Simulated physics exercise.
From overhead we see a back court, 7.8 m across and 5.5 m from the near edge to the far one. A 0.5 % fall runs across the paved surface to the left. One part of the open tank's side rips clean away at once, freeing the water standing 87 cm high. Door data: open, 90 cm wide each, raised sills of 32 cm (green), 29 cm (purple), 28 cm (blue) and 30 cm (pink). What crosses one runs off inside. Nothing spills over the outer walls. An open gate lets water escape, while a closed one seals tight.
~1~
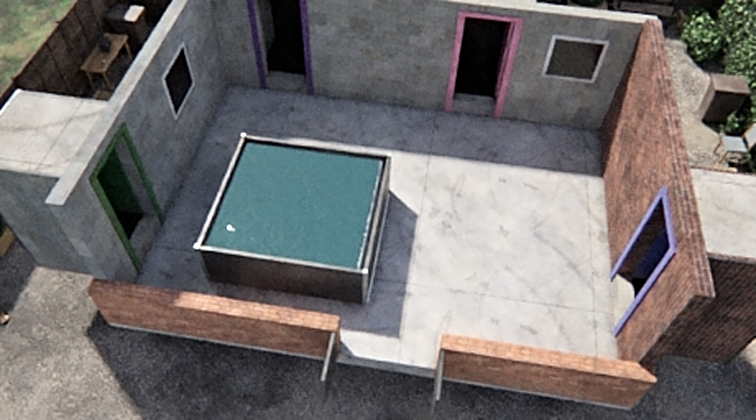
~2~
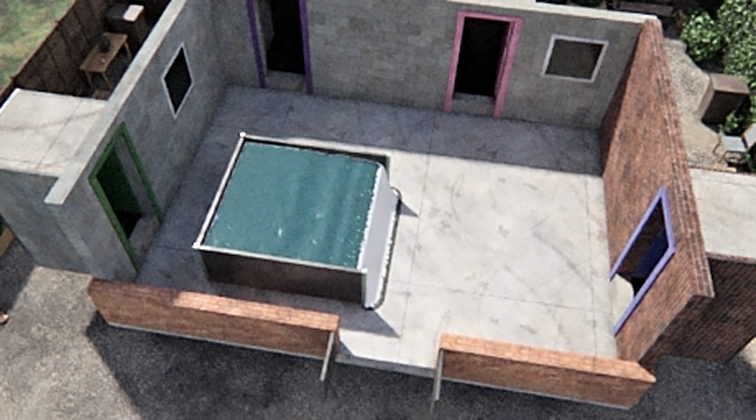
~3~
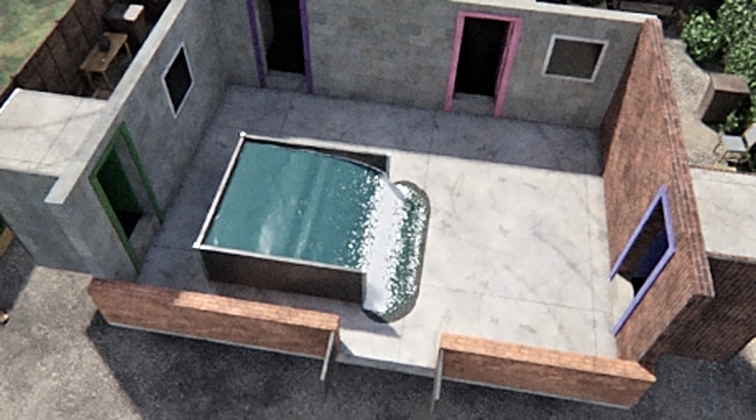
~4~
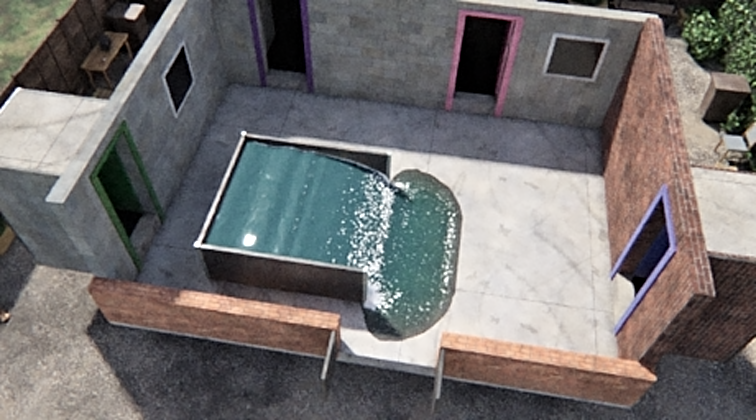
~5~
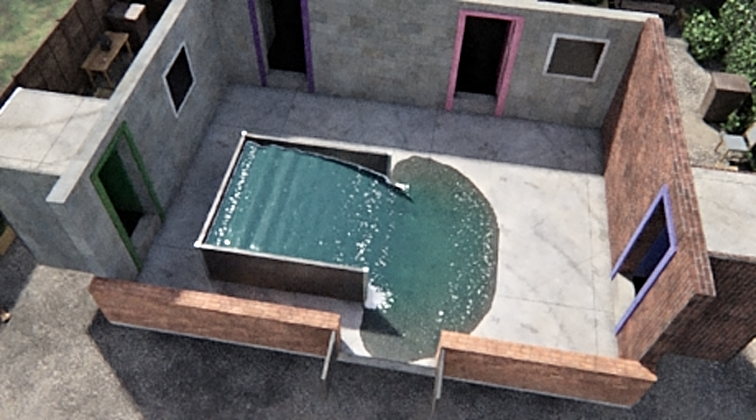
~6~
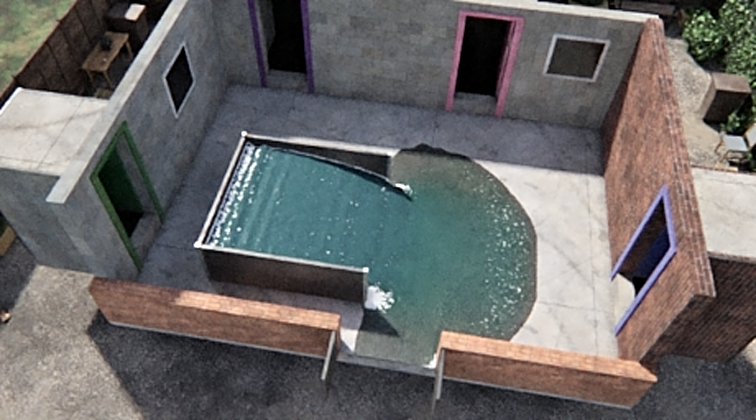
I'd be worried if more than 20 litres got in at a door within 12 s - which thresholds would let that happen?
Result: At the green door I expect the water to hold within the limit. At the purple door I expect the water to hold within the limit. At the blue door I expect the water to rise above the limit. At the pink door I expect the water to hold within the limit.
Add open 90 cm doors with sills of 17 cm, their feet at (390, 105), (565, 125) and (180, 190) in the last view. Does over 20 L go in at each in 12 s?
First doorway falls short, second gets there, third falls short.
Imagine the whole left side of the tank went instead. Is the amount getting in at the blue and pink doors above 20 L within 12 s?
Log - blue: Threshold not reached, pink: Threshold not reached.
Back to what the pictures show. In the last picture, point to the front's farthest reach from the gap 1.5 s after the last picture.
Around pixel (598, 130).
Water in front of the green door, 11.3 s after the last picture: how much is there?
It's some 21.0 centimetres deep.
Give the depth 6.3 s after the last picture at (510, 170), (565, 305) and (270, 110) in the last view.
Around 16 cm, 10 cm and 6 cm, in the order given.
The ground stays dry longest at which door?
The green door is last.
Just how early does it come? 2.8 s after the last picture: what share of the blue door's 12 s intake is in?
95 per cent, roughly.
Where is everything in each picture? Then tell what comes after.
The first picture shows still water, 87 cm deep, in the open tank at (300, 201).
In the second picture, the front is at (367, 308), 1.3 m from the gap at (375, 233); 0.6 m2 of floor is under water; 87 cm left at the back of the open tank.
In the third picture, the front is at (391, 318), 1.5 m from the gap at (375, 234); 2.0 m2 of floor is under water; 87 cm left at the back of the open tank.
In the fourth picture, water pours out at (376, 234) and has run 1.8 m, to a hidden place; typically 13 cm deep outside, 87 cm at the open tank's back.
In the fifth picture, water pours out at (376, 235) and has run 2.2 m, to a hidden place; typically 10 cm deep outside, 82 cm at the open tank's back.
In the sixth picture, water pours out at (376, 235) and has run 2.8 m, to (530, 302); typically 8 cm deep outside, 74 cm at the open tank's back.
Then, 0.7 s after the last picture water covers 50 % of the floor and is deepest (49 cm) near (616, 370); green door not reached, purple door not reached, blue door 40 cm at the sill, 11 L in, pink door not reached.
Then, 1.5 s after the last picture water covers 55 % of the floor and is deepest (57 cm) near (617, 381); green door not reached, purple door not reached, blue door 48 cm at the sill, 61 L in, pink door 7 cm at the sill, 0 L in.
Then, 2.8 s after the last picture water covers 55 % of the floor and is deepest (40 cm) near (599, 136); green door not reached, purple door not reached, blue door 34 cm at the sill, 157 L in, pink door 17 cm at the sill, 0 L in.
Then, 6.3 s after the last picture water covers 95 % of the floor and is deepest (30 cm) near (216, 112); green door 3 cm at the sill, 0 L in, purple door 7 cm at the sill, 0 L in, blue door 11 cm at the sill, 166 L in, pink door 17 cm at the sill, 0 L in.
Then, 11.3 s after the last picture water covers 100 % of the floor and is deepest (22 cm) near (171, 207); green door 21 cm at the sill, 0 L in, purple door 14 cm at the sill, 0 L in, blue door 7 cm at the sill, 166 L in, pink door 6 cm at the sill, 0 L in.
